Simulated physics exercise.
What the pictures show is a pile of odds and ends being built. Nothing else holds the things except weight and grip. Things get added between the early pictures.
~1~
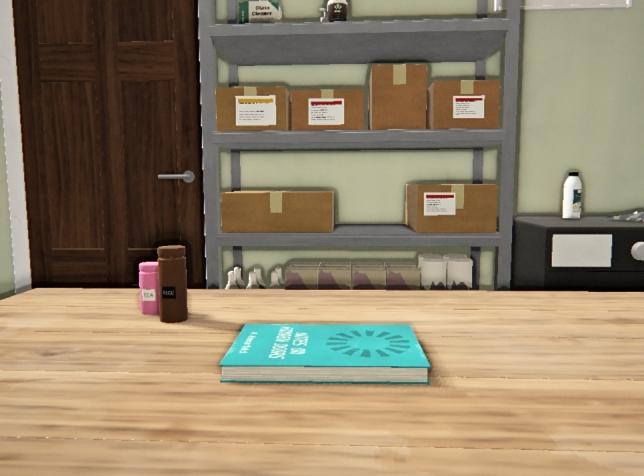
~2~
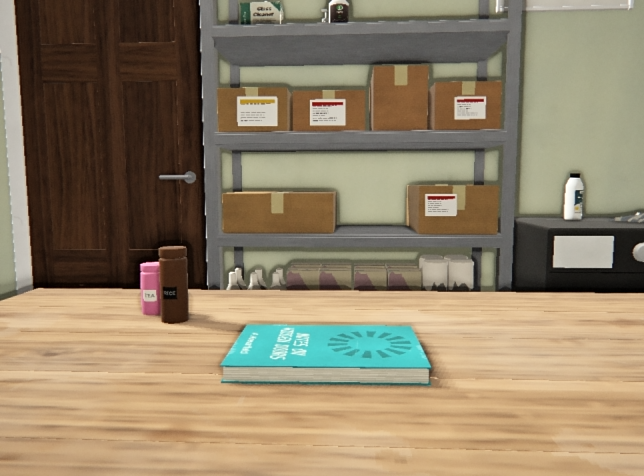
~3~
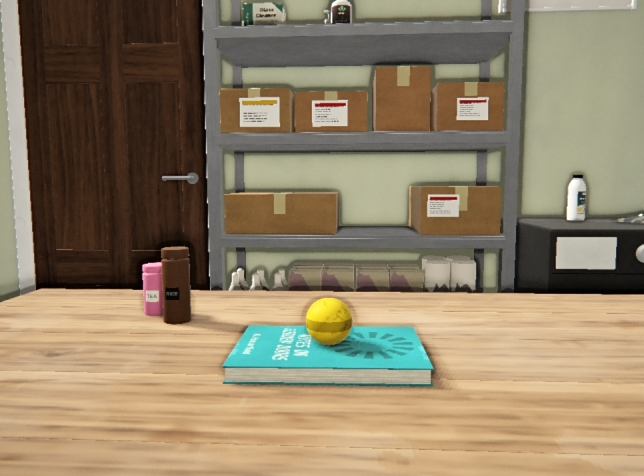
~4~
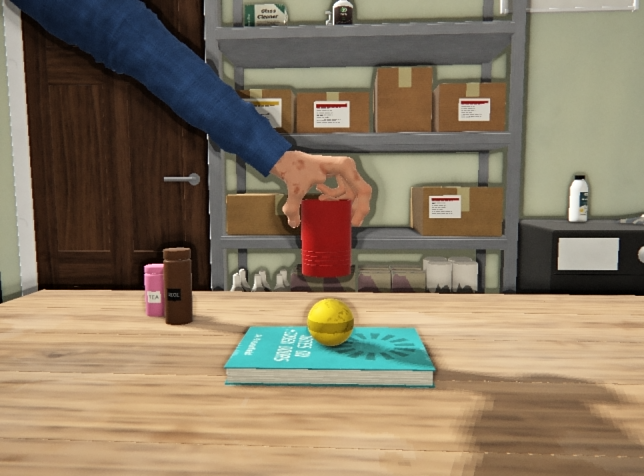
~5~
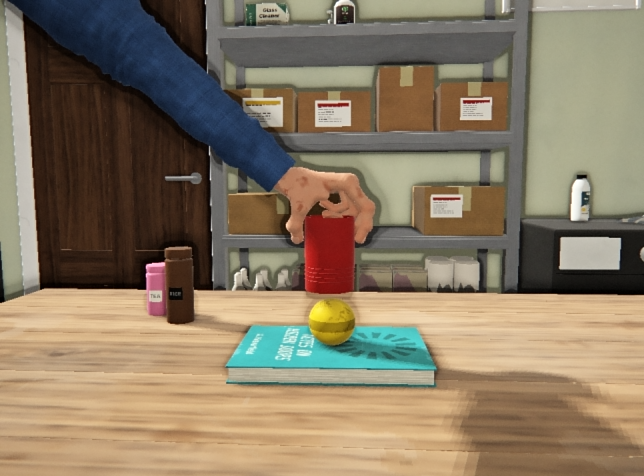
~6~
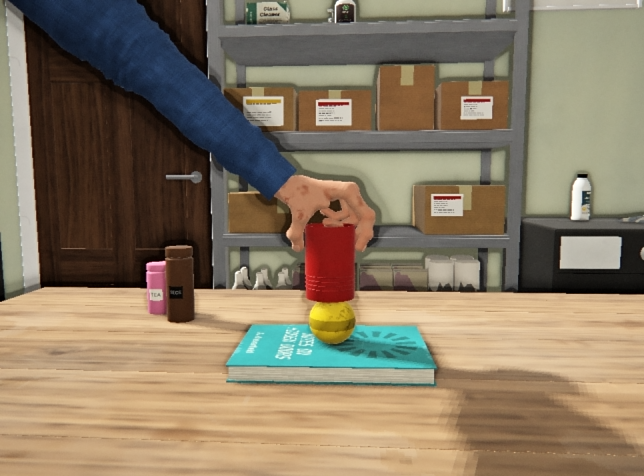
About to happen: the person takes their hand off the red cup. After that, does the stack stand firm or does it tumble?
I expect the pile not to stay intact.
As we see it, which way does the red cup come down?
It ends up further left.
Then, 0.60 s on from there, red cup now fallen.
Then, 0.80 s on from there, things are still on the move.
In the end, fallen, red cup; the other 4 unmoved. At the end, from the last picture's camera, red cup near (173, 322). The pile loses its balance.
